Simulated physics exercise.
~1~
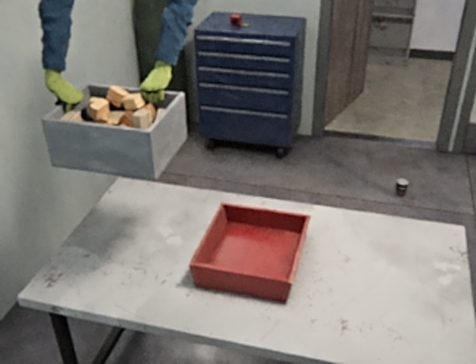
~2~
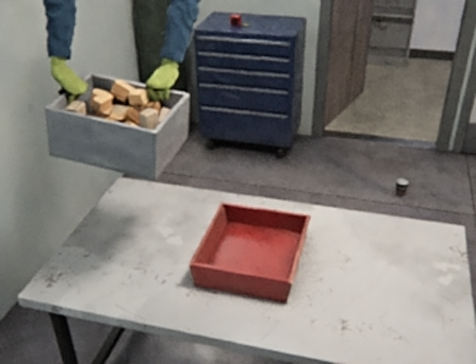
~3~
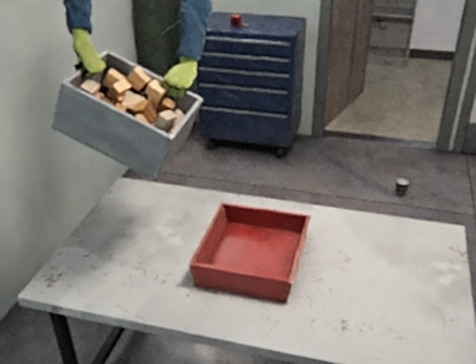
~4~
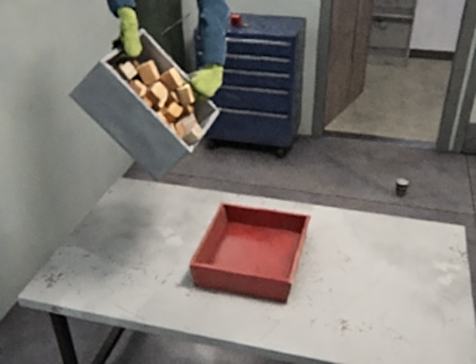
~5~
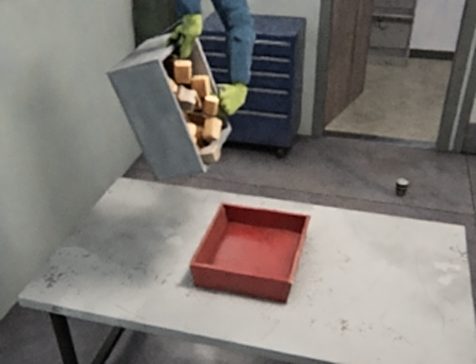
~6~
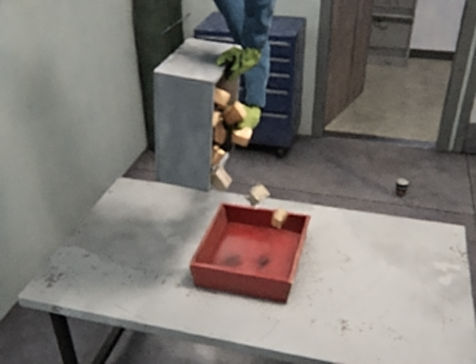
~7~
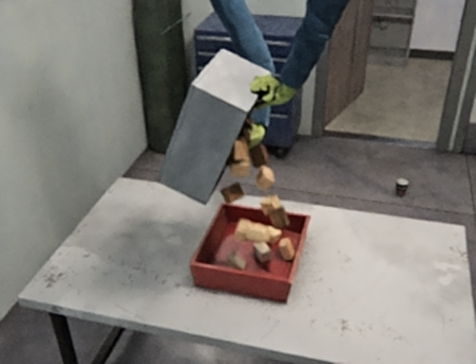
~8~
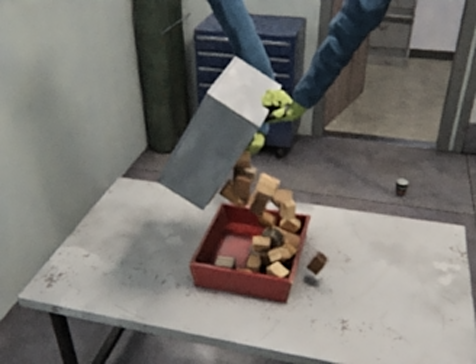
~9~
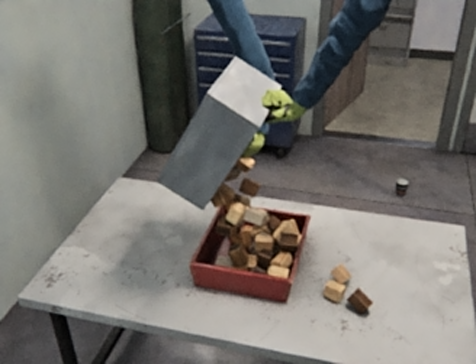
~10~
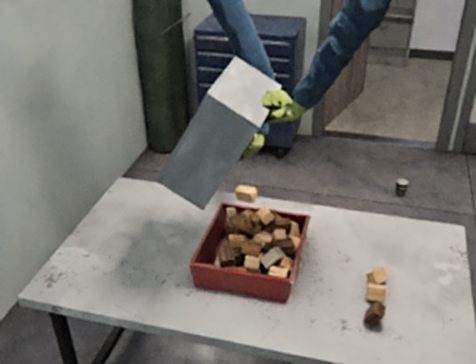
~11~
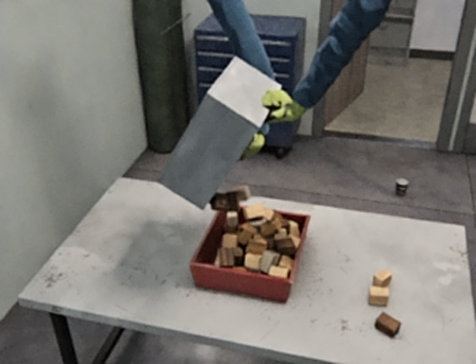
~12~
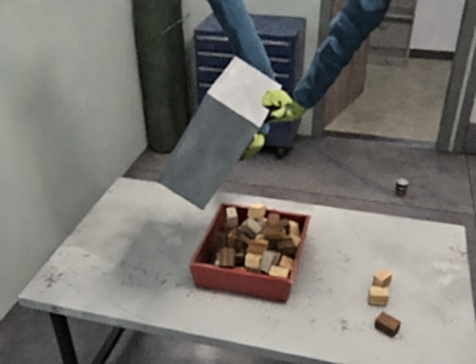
A grey tote full of wooden blocks is held by two yellow-green gloved hands at the upper left, above a pale table with an empty red tub, in a workshop-like room seen from slightly above. Behind stand a blue drawer cabinet and an open doorway. The hands lift the tote slightly, then carry it right while tipping it steadily toward the tub. Blocks slide out, first a few, then a thick stream, filling the tub. Three tumble past its right side onto the table. The tote stays tilted, emptied, with the tub heaped and three blocks resting at the right.
